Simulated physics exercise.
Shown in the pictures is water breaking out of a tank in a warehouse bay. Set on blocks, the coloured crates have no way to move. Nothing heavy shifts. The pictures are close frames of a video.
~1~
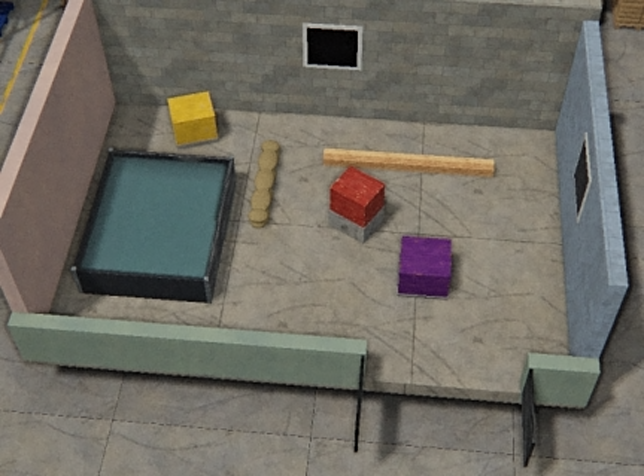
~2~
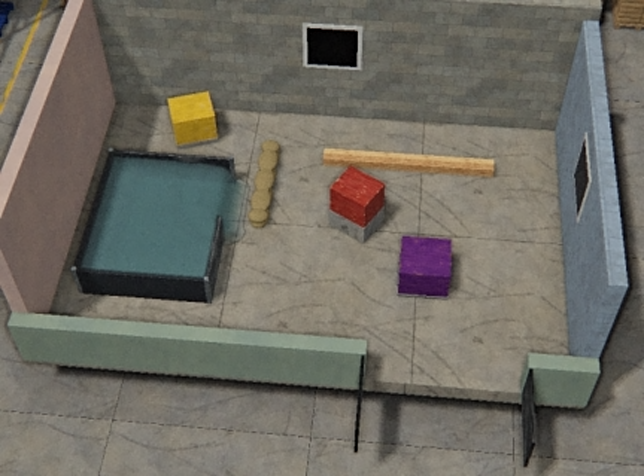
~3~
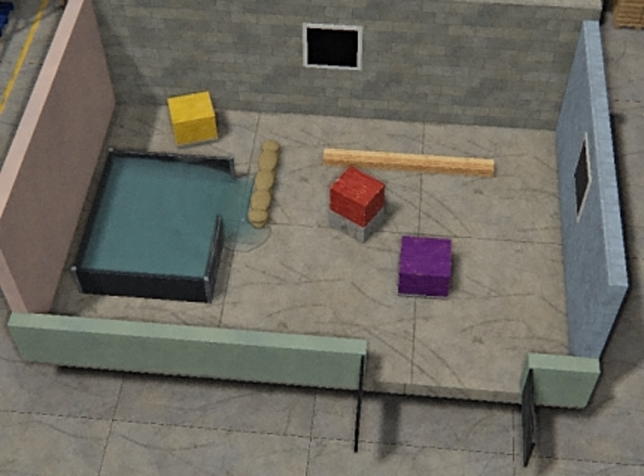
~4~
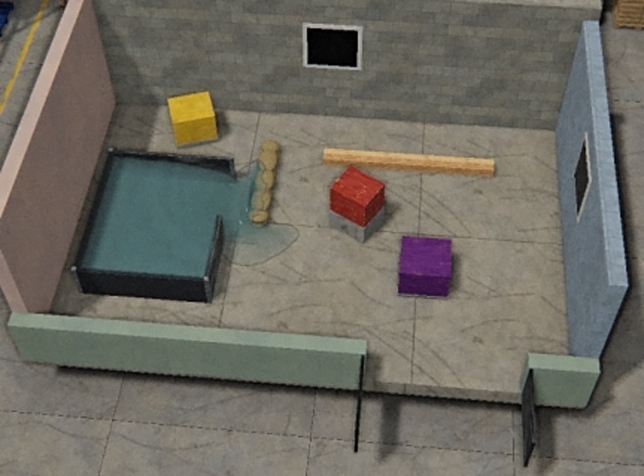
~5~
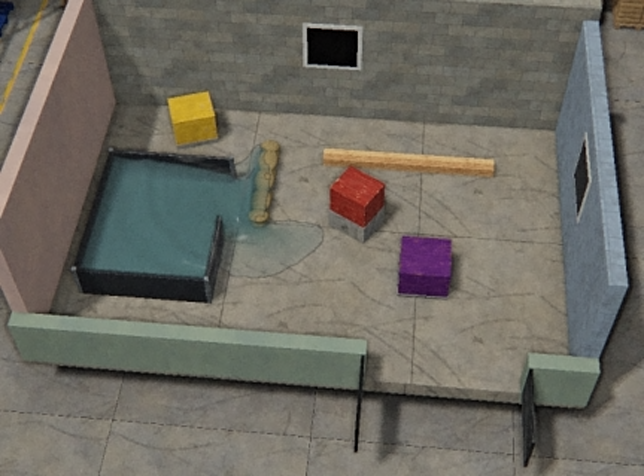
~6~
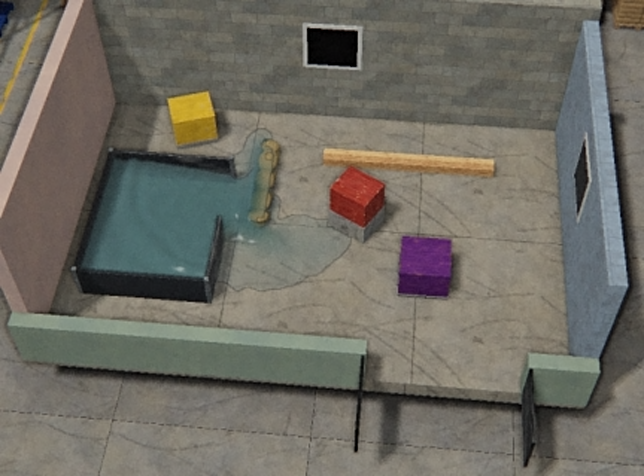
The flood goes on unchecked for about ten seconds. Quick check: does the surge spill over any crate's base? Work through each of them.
Result: Purple crate wet, red crate dry, yellow crate wet.
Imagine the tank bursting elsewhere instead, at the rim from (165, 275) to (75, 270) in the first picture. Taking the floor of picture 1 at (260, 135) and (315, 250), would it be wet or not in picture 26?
Note, points in order: Unreached; soaked.
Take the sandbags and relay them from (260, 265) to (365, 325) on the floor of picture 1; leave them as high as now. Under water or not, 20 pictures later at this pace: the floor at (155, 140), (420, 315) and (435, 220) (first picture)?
The three spots come out unflooded, soaked and soaked, in that sequence.
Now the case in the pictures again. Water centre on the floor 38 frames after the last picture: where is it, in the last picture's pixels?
Roughly (245, 228).
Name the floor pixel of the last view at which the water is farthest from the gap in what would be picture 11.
Estimated pixel: (398, 299).
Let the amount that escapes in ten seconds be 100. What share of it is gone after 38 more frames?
It comes to around 65 per cent.
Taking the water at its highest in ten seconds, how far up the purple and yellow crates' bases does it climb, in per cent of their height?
Peak levels: Approx. 230 % then 190 %.
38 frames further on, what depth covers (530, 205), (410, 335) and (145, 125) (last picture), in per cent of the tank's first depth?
Estimated readings in sequence: 4, 10, 8 percent.
A moment on, water covers 25 % of the floor; the purple crate water round its plinth, the red crate water round its plinth, the yellow crate water round its plinth.
Next, water covers 45 % of the floor; the purple crate water round its plinth, the red crate water round its plinth, the yellow crate water round its plinth.
Then, water covers 55 % of the floor; the purple crate water round its plinth, the red crate water round its plinth, the yellow crate water round its plinth.
Later, water covers 85 % of the floor; the purple crate water round its plinth, the red crate water round its plinth, the yellow crate water round its plinth.
In the end, water covers 95 % of the floor; the purple crate was topped, the red crate stayed above the water, the yellow crate was topped.
